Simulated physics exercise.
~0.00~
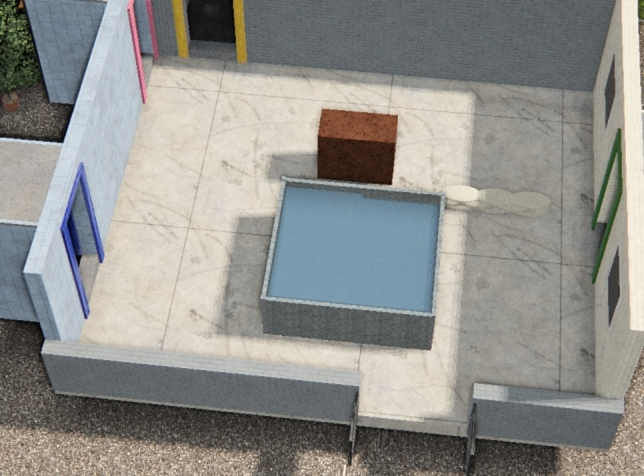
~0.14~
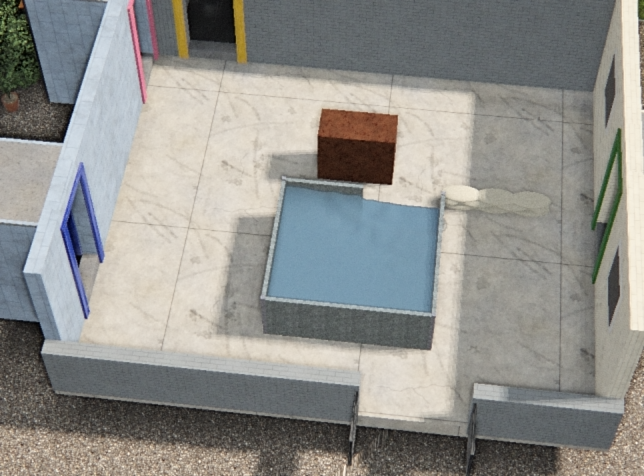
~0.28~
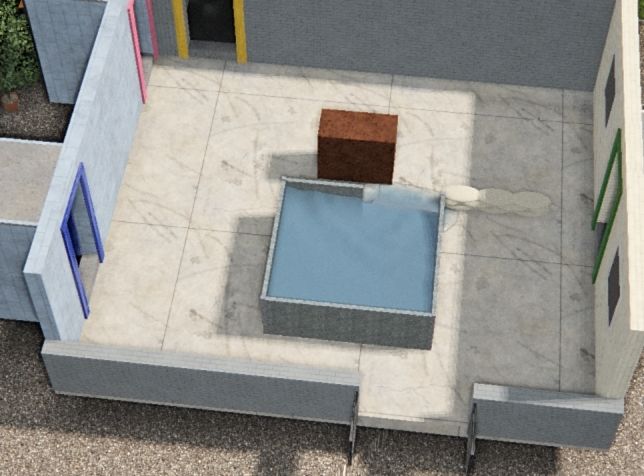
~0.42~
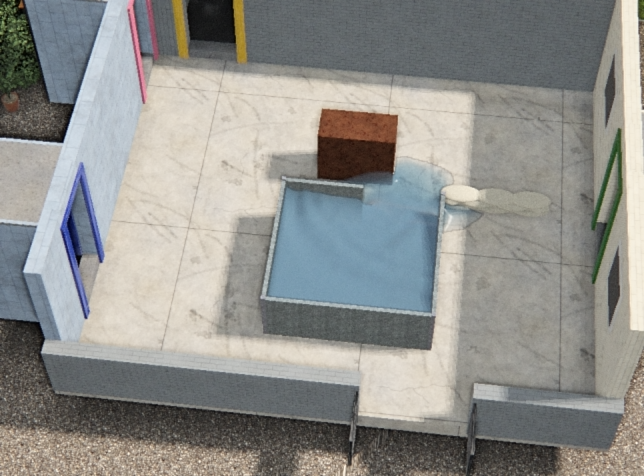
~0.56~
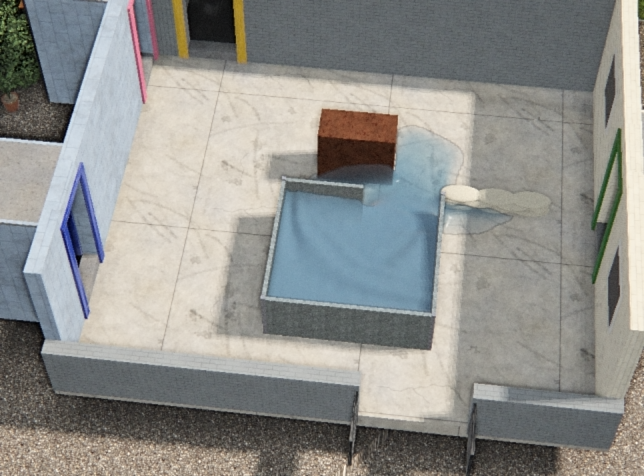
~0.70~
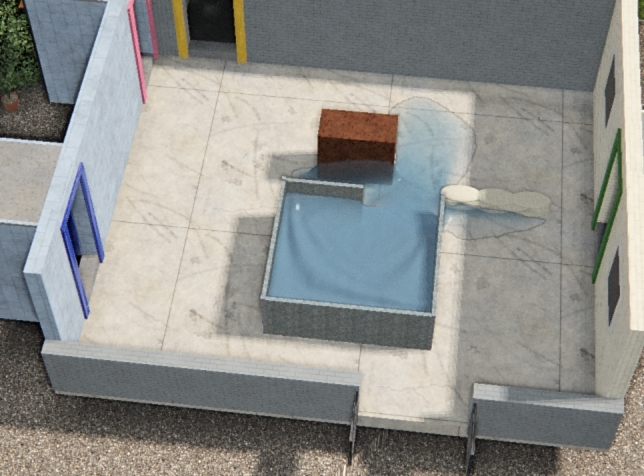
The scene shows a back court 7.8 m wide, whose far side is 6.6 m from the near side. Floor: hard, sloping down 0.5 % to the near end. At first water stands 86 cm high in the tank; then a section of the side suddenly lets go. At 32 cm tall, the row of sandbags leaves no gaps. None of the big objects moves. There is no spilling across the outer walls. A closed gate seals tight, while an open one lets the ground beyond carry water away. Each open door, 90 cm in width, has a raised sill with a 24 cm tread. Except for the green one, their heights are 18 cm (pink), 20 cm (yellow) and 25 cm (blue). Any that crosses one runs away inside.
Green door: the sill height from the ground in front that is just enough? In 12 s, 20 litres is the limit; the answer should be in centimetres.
11.5 cm.
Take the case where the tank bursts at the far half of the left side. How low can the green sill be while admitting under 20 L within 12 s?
That way, roughly 10.0 cm.
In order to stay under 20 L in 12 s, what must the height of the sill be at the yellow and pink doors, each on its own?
Some 8.5 cm for yellow, some 12.5 cm for pink.
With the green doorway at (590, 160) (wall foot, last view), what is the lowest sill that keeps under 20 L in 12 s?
You'd want it roughly 14.0 cm high.
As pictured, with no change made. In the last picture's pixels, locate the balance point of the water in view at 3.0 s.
Look at about (391, 211) in the last view.
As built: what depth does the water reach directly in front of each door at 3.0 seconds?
Door by door in centimetres - pink 0, green 12, yellow 4, blue 5.
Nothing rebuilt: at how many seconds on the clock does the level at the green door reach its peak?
Around 1.8 s, give or take.
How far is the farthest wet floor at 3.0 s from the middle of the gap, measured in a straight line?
5.6 metres.
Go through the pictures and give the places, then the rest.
The first picture shows still water, 86 cm deep, in the tank at (356, 247); the green door at (606, 215) is dry.
In the second picture, water pours out on the far side and has run 0.4 m, to a hidden place; about 8 cm deep outside, 86 cm at the back.
In the third picture, the gap is on the far side, the front 0.8 m out at (377, 184); the back of the tank holds 86 cm.
In the fourth picture, the front is at (401, 161), 1.4 m from the gap on the far side; 1.9 m2 of floor is wet, 86 cm left at the back.
In the fifth picture, the gap is on the far side, the front 2.1 m out at (411, 130); the back of the tank holds 83 cm.
In the sixth picture, water pours out on the far side and has run 2.8 m, to (414, 101); about 9 cm deep outside, 74 cm at the back; 1.0 m in a straight line remain to the green door at (606, 215).
After 1.4 s water covers 30 % of the floor, deepest (55 cm) near (394, 192); 12 cm at the green door, 0 litres in over its 24 cm sill.
After 3.0 s water covers 60 % of the floor, deepest (41 cm) near (580, 95); 12 cm at the green door, 0 litres in over its 24 cm sill.
After 12.0 s water covers 95 % of the floor, deepest (16 cm) near (130, 238); 8 cm at the green door, 0 litres in over its 24 cm sill.
At the green door as built, the water arrived by 1.2 s and peaked near 18 cm at 1.8 s.
With a sill of 9.5 cm, 40 litres would have come in within the 12 s; with 13 cm, 11 litres. So under 20 litres takes about 11.5 cm.
